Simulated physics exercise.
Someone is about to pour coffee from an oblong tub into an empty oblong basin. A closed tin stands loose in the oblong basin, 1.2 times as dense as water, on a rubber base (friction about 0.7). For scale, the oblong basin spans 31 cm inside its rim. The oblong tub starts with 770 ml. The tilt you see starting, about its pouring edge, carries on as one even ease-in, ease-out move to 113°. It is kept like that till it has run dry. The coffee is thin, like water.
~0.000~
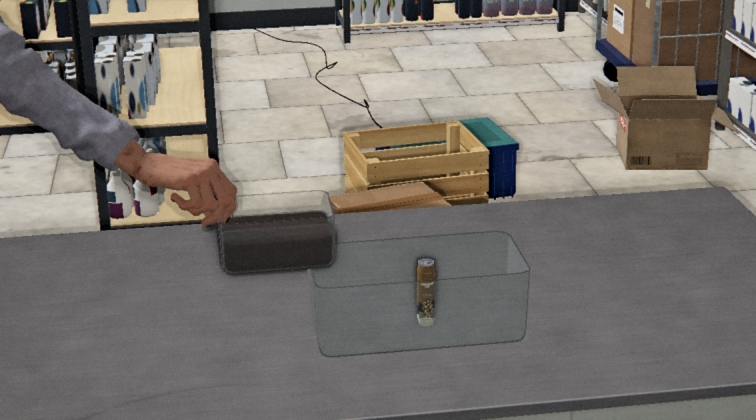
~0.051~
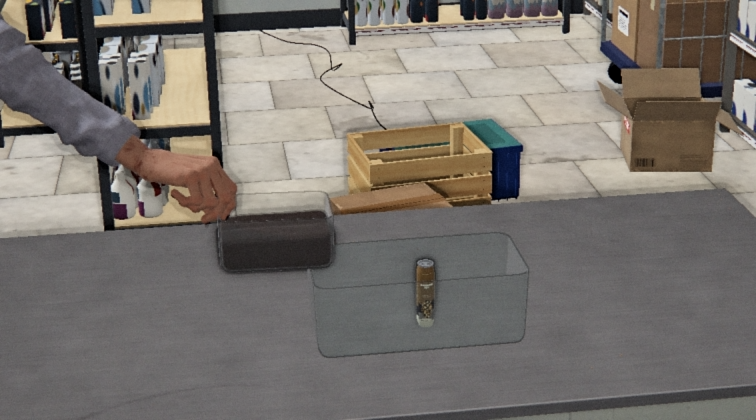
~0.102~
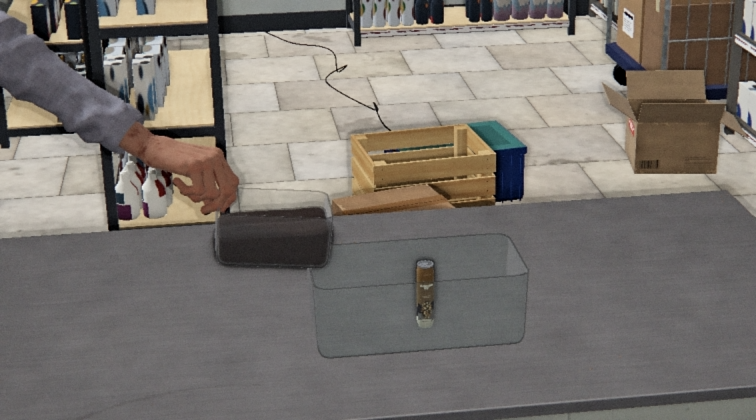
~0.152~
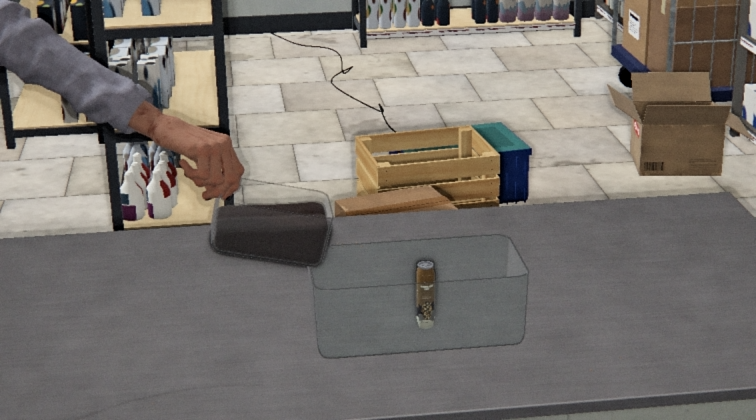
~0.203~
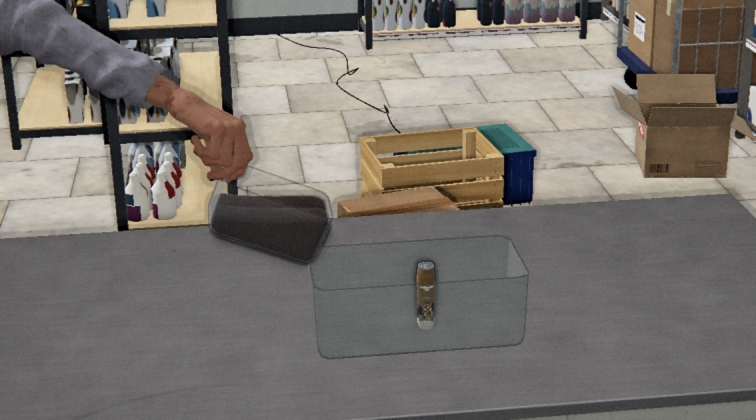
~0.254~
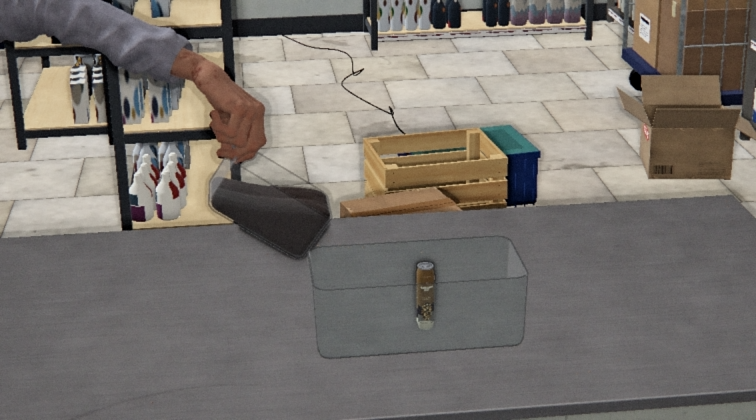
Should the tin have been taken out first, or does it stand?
The tin topples.
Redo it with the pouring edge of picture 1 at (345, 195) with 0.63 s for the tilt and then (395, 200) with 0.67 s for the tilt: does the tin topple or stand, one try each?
First it topples; then it keeps standing.
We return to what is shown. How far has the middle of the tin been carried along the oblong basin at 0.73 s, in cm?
About 4 cm.
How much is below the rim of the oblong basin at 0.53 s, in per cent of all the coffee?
About 12 per cent.
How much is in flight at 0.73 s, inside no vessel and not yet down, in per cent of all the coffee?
Some 8 per cent.
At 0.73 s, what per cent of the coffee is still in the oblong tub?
Near 1 in a hundred.
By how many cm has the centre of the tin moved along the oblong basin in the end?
Some 1.5 cm.
Then, 0.53 s in, the tilt is 101° and 31 per cent is still to pour; the tin stands where it began.
Then, 0.73 s in, the tilt is 113° and 1 per cent is still to pour; the tin leans 7°.
Then, 0.94 s in, the tilt is 113° and 0 per cent is still to pour; the tin leans 8°.
Then, 1.17 s in, the tilt is 113° and 0 per cent is still to pour; the tin leans 47°.
Finally, the tin lies on its side.
